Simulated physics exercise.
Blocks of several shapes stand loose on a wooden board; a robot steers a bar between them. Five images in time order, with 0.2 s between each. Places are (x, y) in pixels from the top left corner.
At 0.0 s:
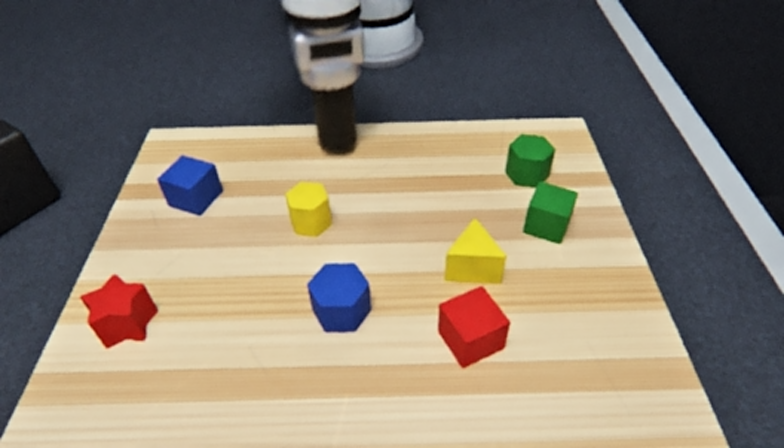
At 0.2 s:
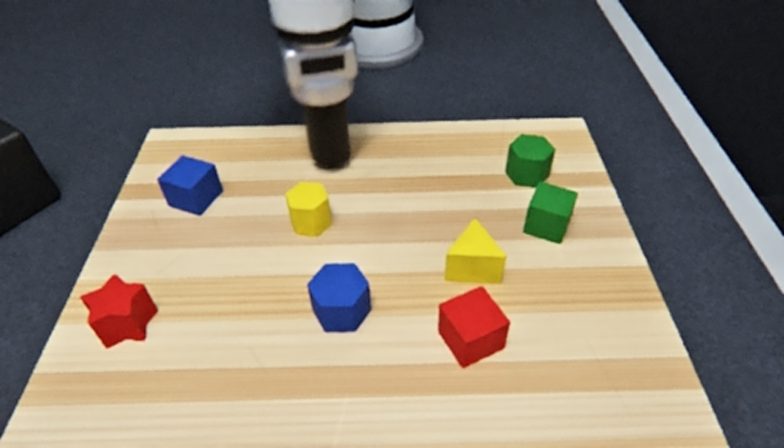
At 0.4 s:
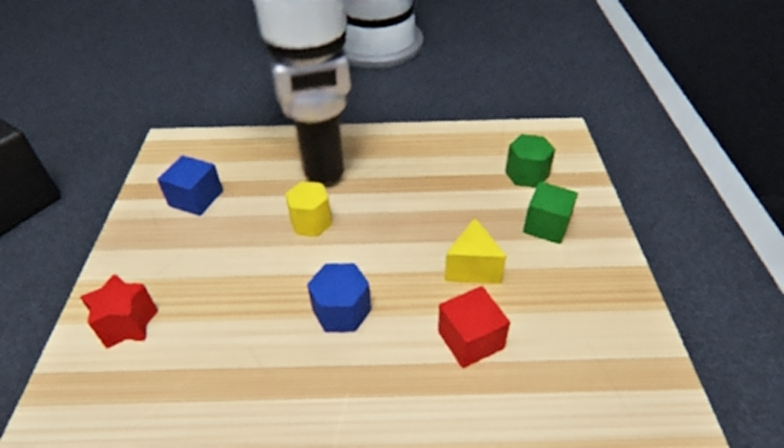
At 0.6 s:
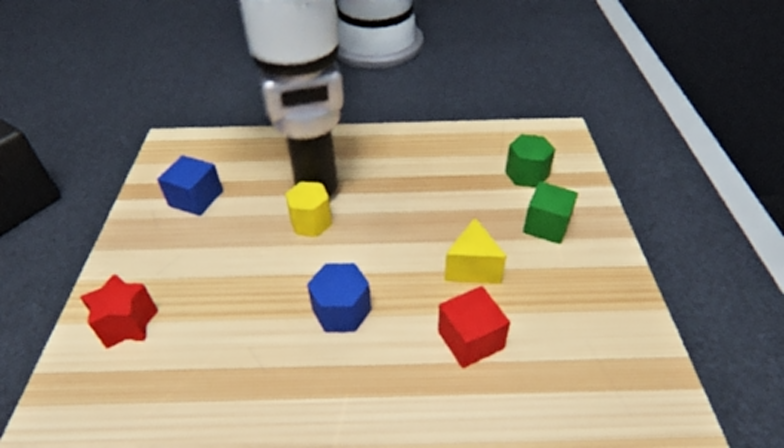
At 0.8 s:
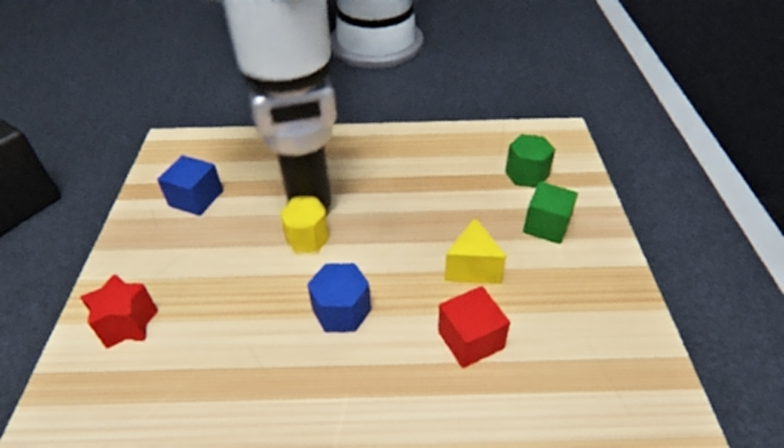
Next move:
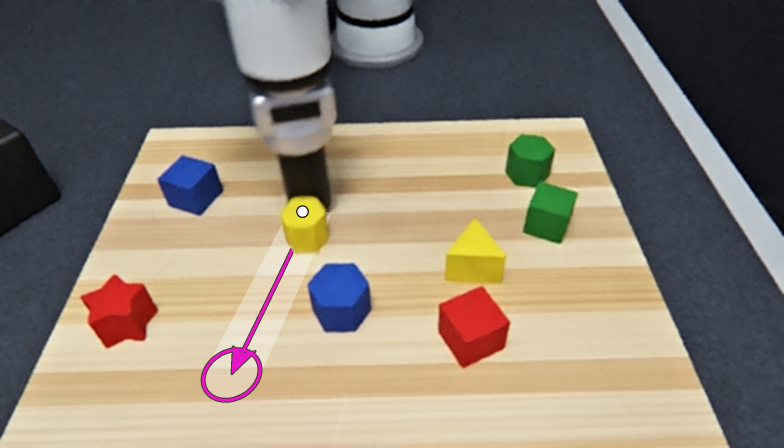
On a wooden board scattered with colourful blocks, a robot arm lowers its dark bar toward the viewer, nudging the yellow six-sided block slightly forward.
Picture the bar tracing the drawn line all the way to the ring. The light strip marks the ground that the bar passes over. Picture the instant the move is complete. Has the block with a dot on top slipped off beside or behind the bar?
Yes, it checks out.
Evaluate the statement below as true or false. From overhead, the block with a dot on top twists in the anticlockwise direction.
This is true.
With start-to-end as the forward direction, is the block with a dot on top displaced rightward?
That would be a no.
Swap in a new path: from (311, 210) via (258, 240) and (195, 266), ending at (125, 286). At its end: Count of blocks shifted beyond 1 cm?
Blocks that move over 1 cm: One.
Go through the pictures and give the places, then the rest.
Tip of the bar (338, 141), middles of tops, yellow six-sided block (307, 195), blue six-sided block (338, 283), in the first frame.
Bar (331, 156), nothing pushed, in the second frame.
Bar (324, 172), nothing pushed, in the third frame.
Bar (317, 188), nothing pushed, in the fourth frame.
Bar (310, 203), yellow six-sided block (303, 212), blue six-sided block (338, 283), in the fifth frame.
The line goes in a line from (311, 210) to (232, 374); the dot is on the yellow six-sided block.
The first path, step by step. One third of the way, bar (288, 249); yellow six-sided block (291, 262), turned 25° anticlockwise.
Two thirds of the way, bar (261, 304); yellow six-sided block (290, 311), turned 85° anticlockwise; blue six-sided block (344, 292), turned 35° anticlockwise.
At the end, bar (229, 368); yellow six-sided block (291, 321), turned 120° anticlockwise; blue six-sided block (344, 292), turned 35° anticlockwise.
